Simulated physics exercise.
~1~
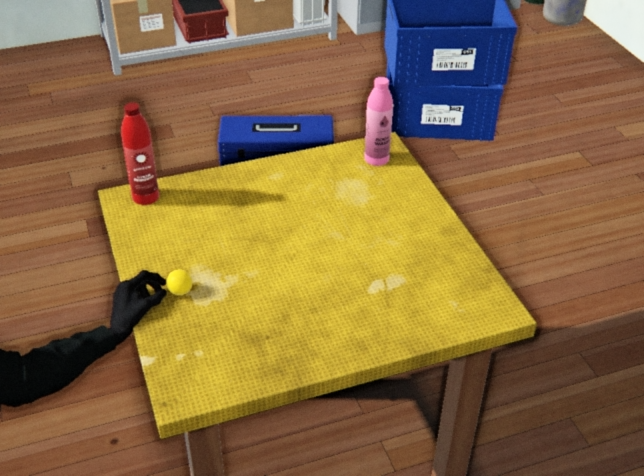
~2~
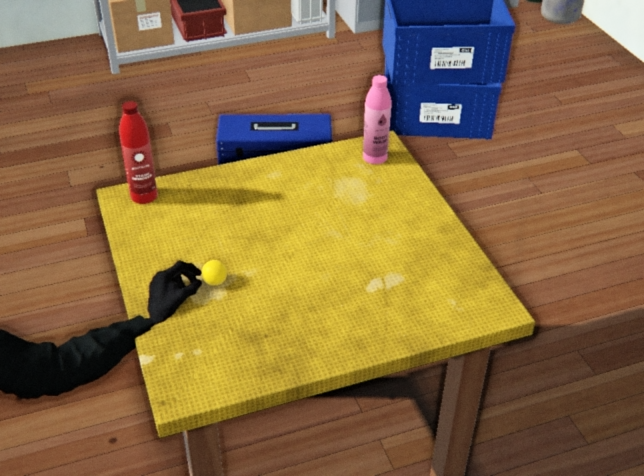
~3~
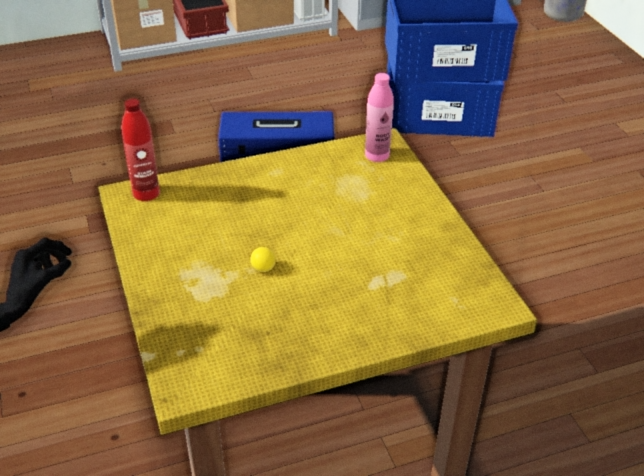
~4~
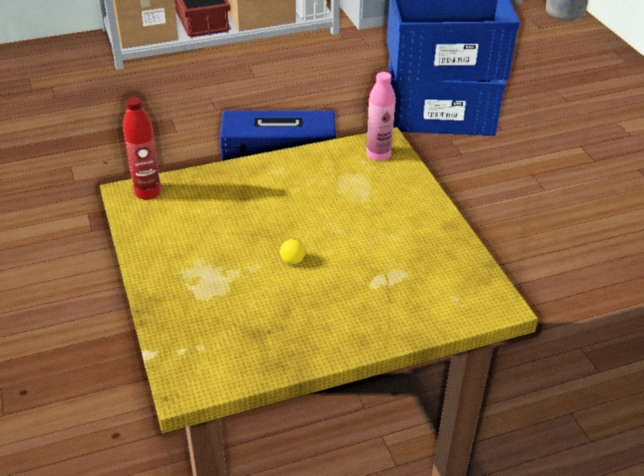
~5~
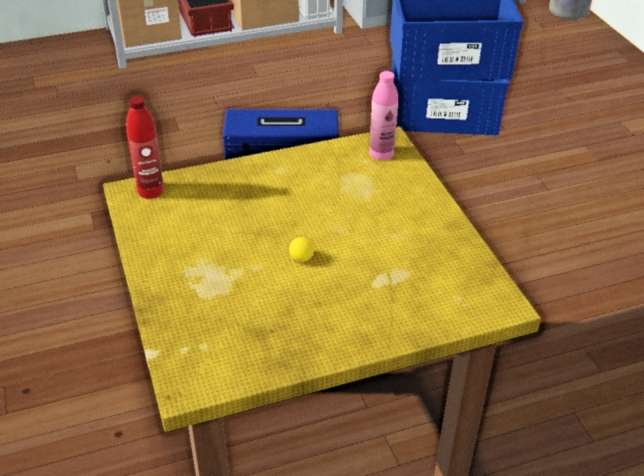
A black-gloved hand pushes a yellow lemon right, then withdraws, leaving it on the table.
